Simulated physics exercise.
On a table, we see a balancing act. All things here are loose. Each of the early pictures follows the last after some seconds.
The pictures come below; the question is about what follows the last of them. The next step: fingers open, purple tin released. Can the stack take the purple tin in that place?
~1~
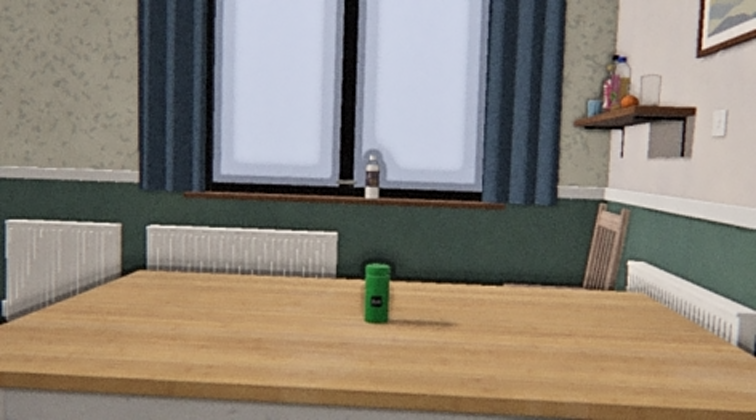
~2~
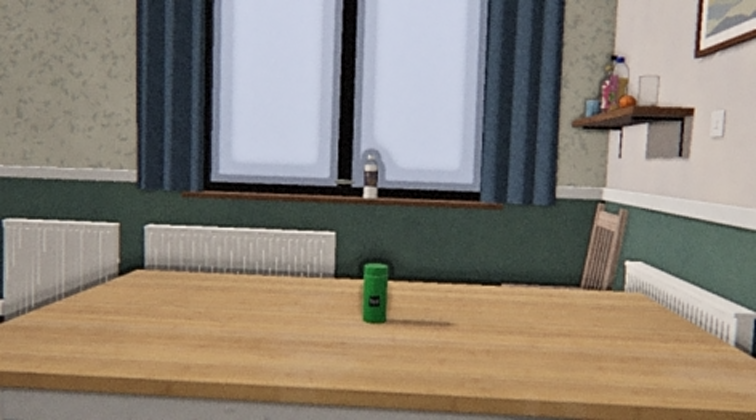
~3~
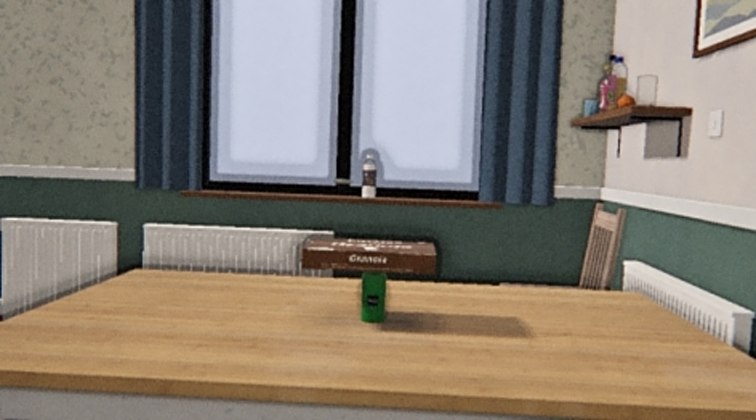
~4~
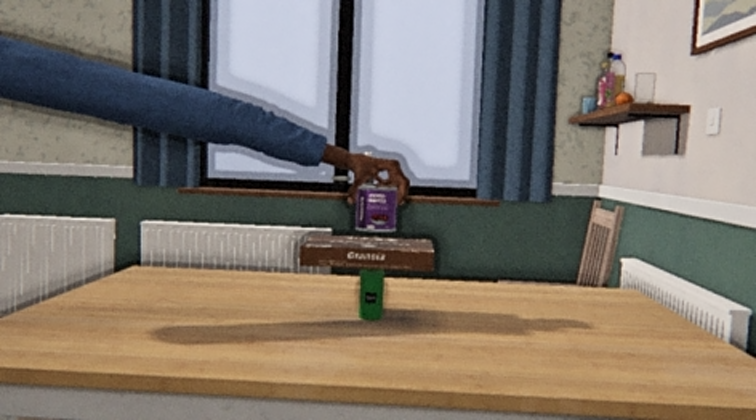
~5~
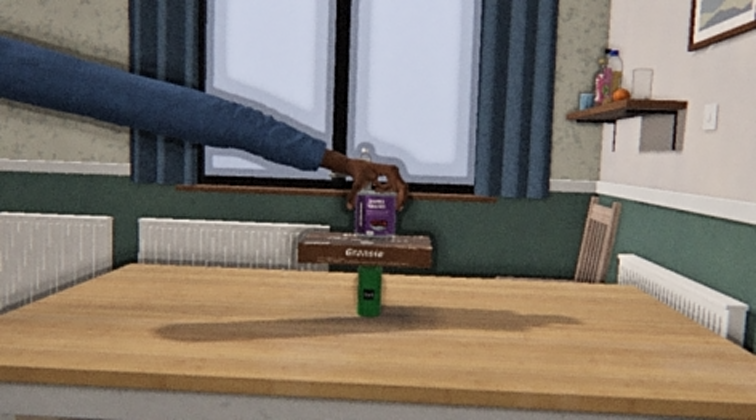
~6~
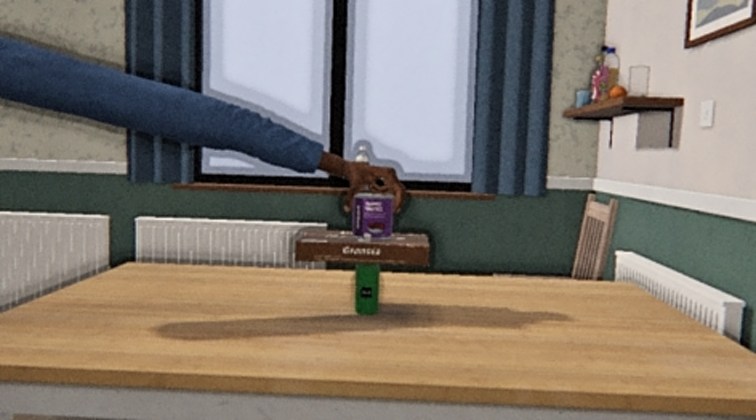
I expect a steady stack.
Then, 0.20 s after the last picture, nothing has stirred.
Then, 0.50 s after the last picture, purple tin resting near (373, 217).
At rest, all 3 in place. Seen from the same camera at the end, purple tin near (373, 217). The stack stays up.
